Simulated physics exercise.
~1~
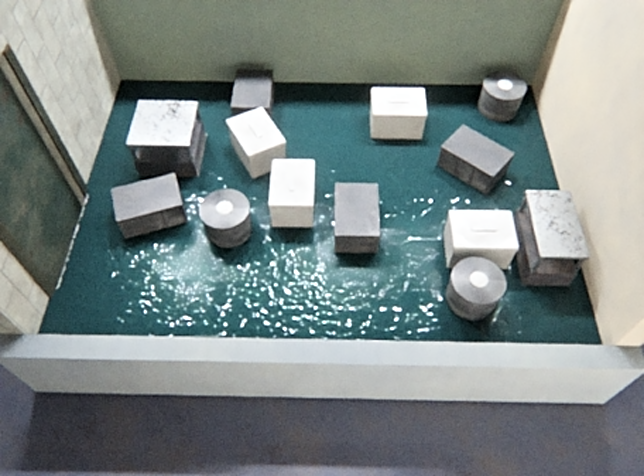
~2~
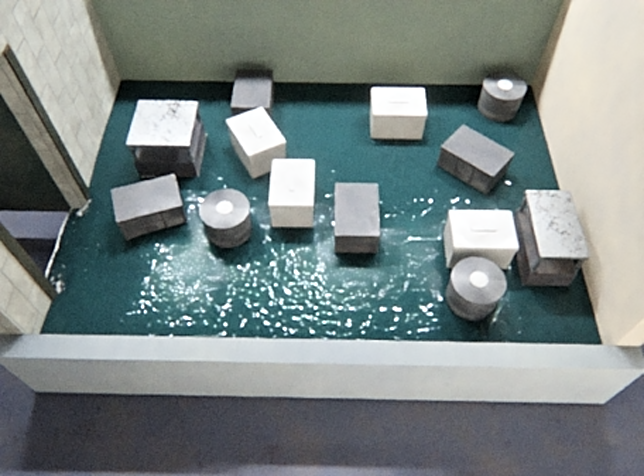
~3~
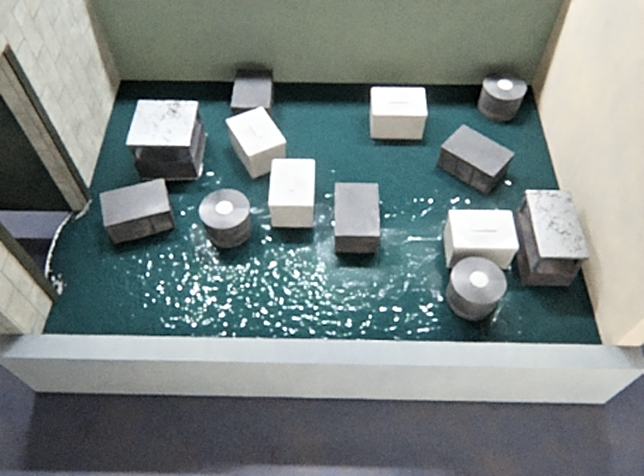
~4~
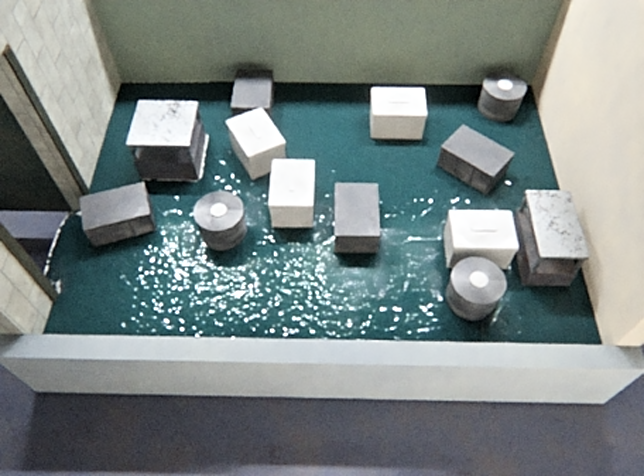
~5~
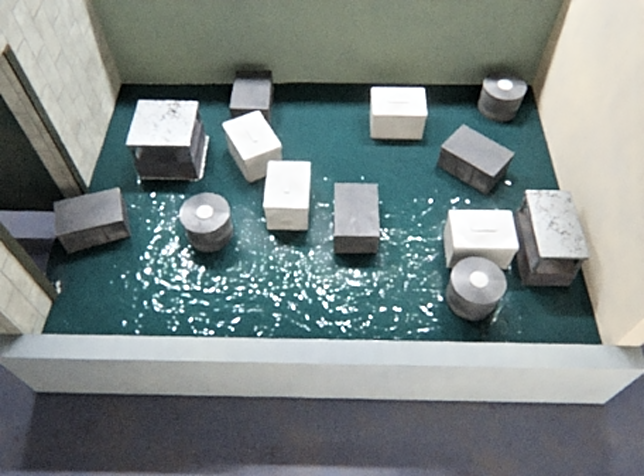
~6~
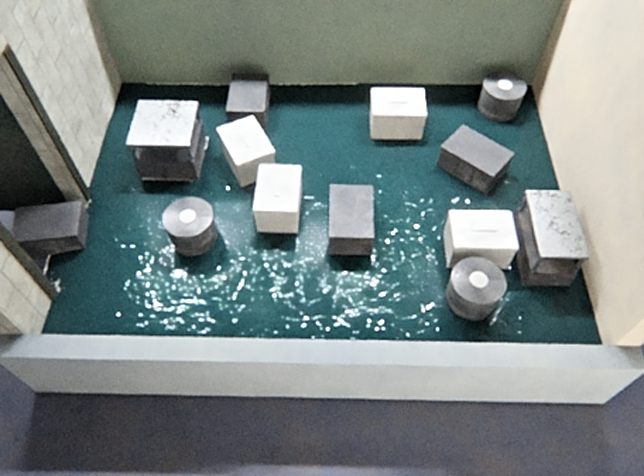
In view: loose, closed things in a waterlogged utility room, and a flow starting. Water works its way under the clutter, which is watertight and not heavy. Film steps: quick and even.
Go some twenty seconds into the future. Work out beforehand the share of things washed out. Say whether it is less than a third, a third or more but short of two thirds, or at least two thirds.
My prediction is the mid band.
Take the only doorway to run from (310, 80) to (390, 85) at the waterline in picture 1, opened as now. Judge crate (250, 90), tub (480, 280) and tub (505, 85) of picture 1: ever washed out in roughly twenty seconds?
Lost, retained and lost.
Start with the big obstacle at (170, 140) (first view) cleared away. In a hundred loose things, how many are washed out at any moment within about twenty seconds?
Roughly 50 in a hundred.
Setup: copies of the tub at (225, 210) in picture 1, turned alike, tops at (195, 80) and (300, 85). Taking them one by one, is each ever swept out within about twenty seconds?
Result, in sequence: Ends up outside; never gets out.
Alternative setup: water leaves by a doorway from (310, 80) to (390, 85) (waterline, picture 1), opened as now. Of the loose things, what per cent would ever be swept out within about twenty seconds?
That comes to 70 per cent of the things.
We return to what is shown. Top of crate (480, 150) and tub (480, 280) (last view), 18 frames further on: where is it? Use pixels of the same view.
Approximately (433, 171) for the first and (408, 292) for the second.
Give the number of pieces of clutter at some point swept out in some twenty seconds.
The figure is 5.
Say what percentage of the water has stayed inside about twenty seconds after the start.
Estimate: Roughly 40 %.
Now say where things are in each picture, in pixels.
A crate at (146, 197) floats; a tub at (225, 208), afloat; 0 of 11 have shifted, in the first picture.
A crate at (146, 197), afloat; a tub at (225, 208) floats; 0 of 11 have shifted, in the second picture.
A crate at (134, 202), afloat, close to its start; a tub at (224, 208), afloat; 1 of 11 have shifted, in the third picture.
A crate at (114, 205) floats, a stride from its start; a tub at (219, 210) floats, close to its start; 2 of 11 have shifted, in the fourth picture.
A crate at (88, 211), afloat, a stride from its start; a tub at (205, 212), afloat, close to its start; 3 of 11 have shifted, in the fifth picture.
A crate at (46, 221), afloat, a stride from its start; a tub at (188, 217) floats, a stride from its start; 5 of 11 have shifted, in the sixth picture.
A moment on, 1 of 11 are out; 10 afloat.
Next, 4 of 11 are out; 7 afloat.
Later, 5 of 11 are out; 6 afloat.
In the end, 5 of 11 are out; 6 afloat.
